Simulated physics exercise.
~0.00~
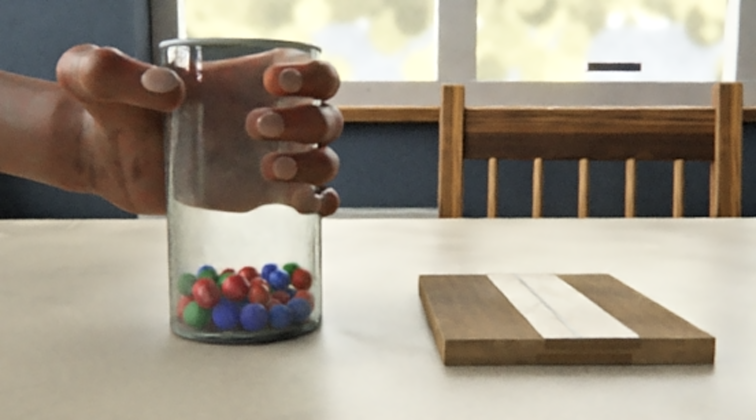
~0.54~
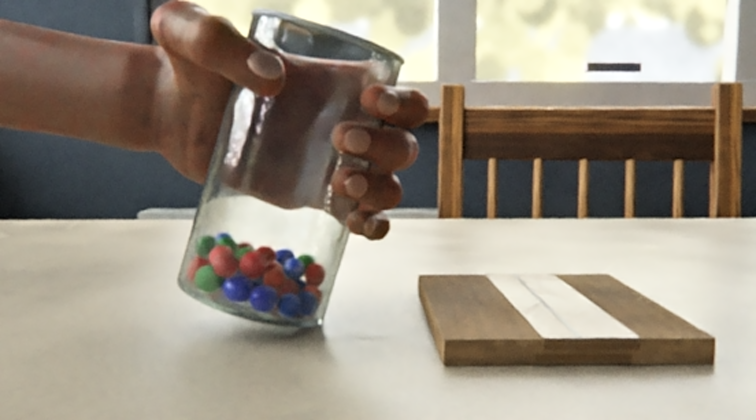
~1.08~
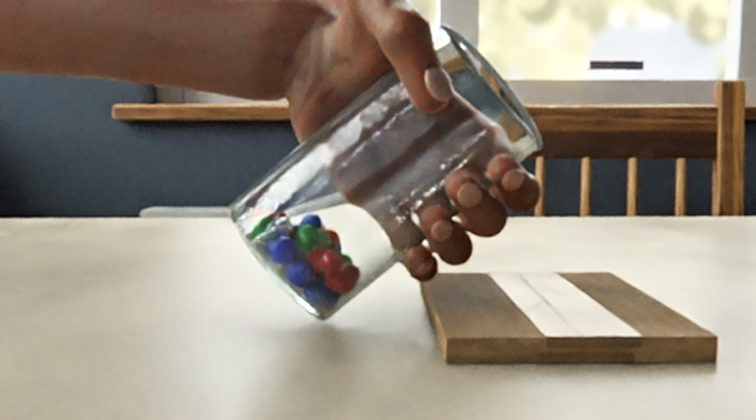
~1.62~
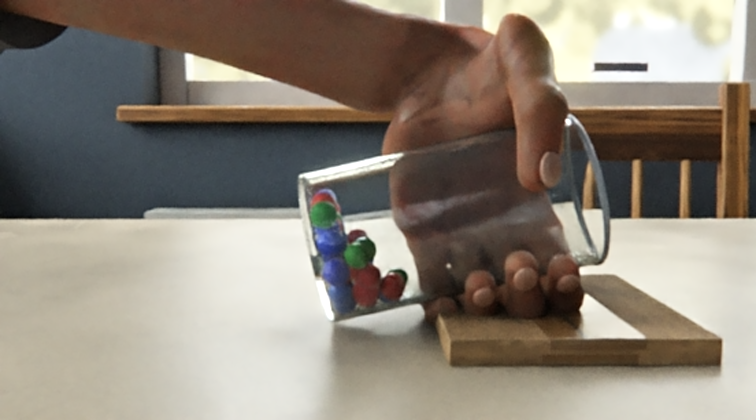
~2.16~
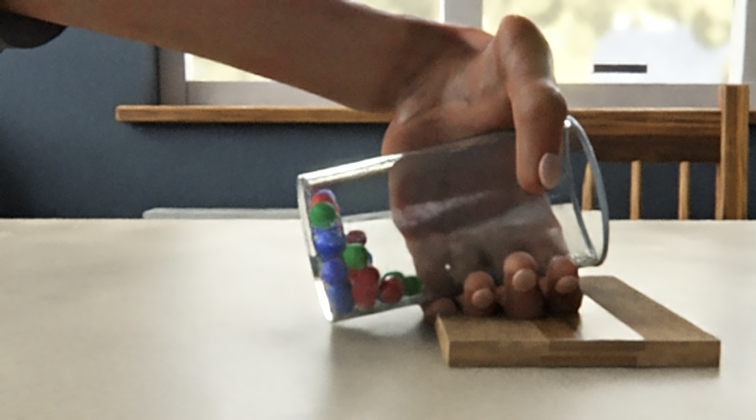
On a pale tabletop near a window, with a wooden chair behind it, a hand holds an open clear glass upright with small red, blue and green balls at the bottom. A flat wooden block with a white stripe lies to the right. The hand tips the glass to the right, then leans it further while carrying it towards the block, and the balls gather in the lower corner. The glass comes down nearly on its side, propped on the block's edge with the fingers beneath it. A few balls roll slightly along its side, but all stay inside.
